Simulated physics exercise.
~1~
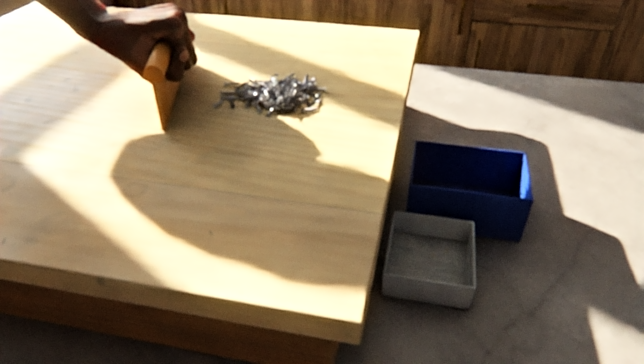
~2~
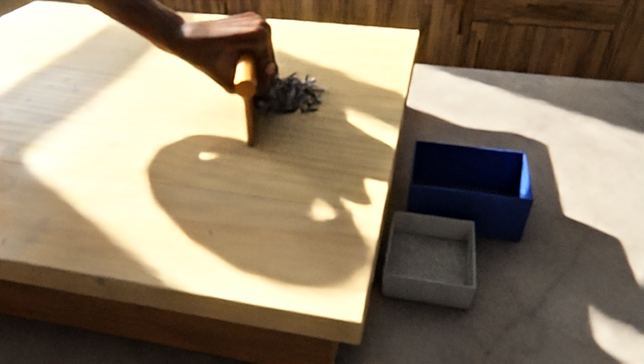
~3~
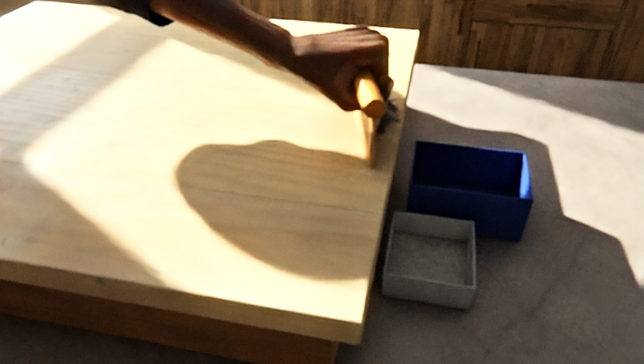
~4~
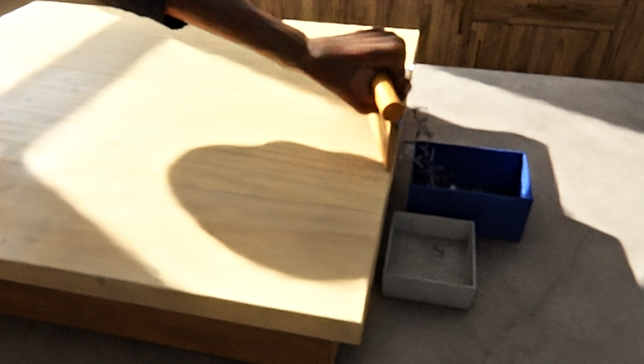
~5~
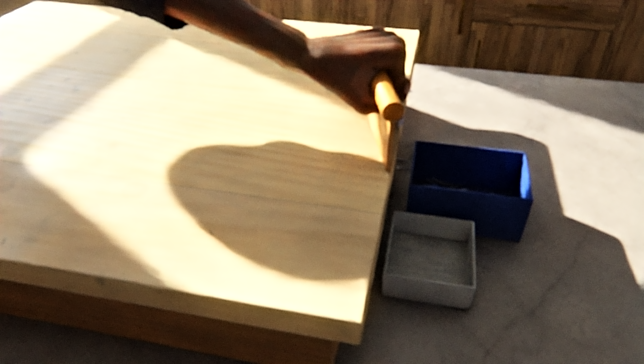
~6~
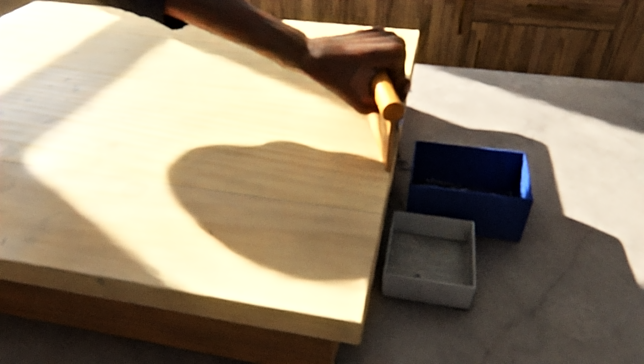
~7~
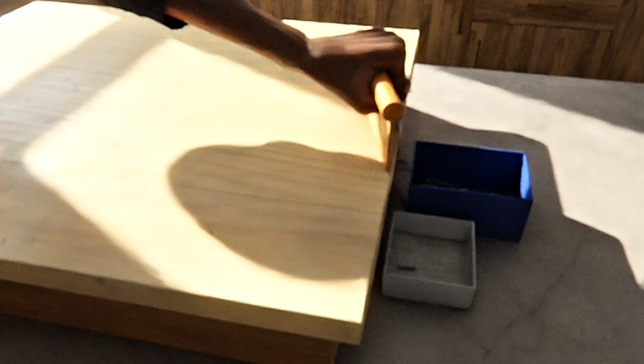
On a sunlit wooden board, a hand pushed a small heap of steel screws to the right with a scraper and stopped at the edge, where some dropped into the blue tin and a few missed, while the white tin caught none.
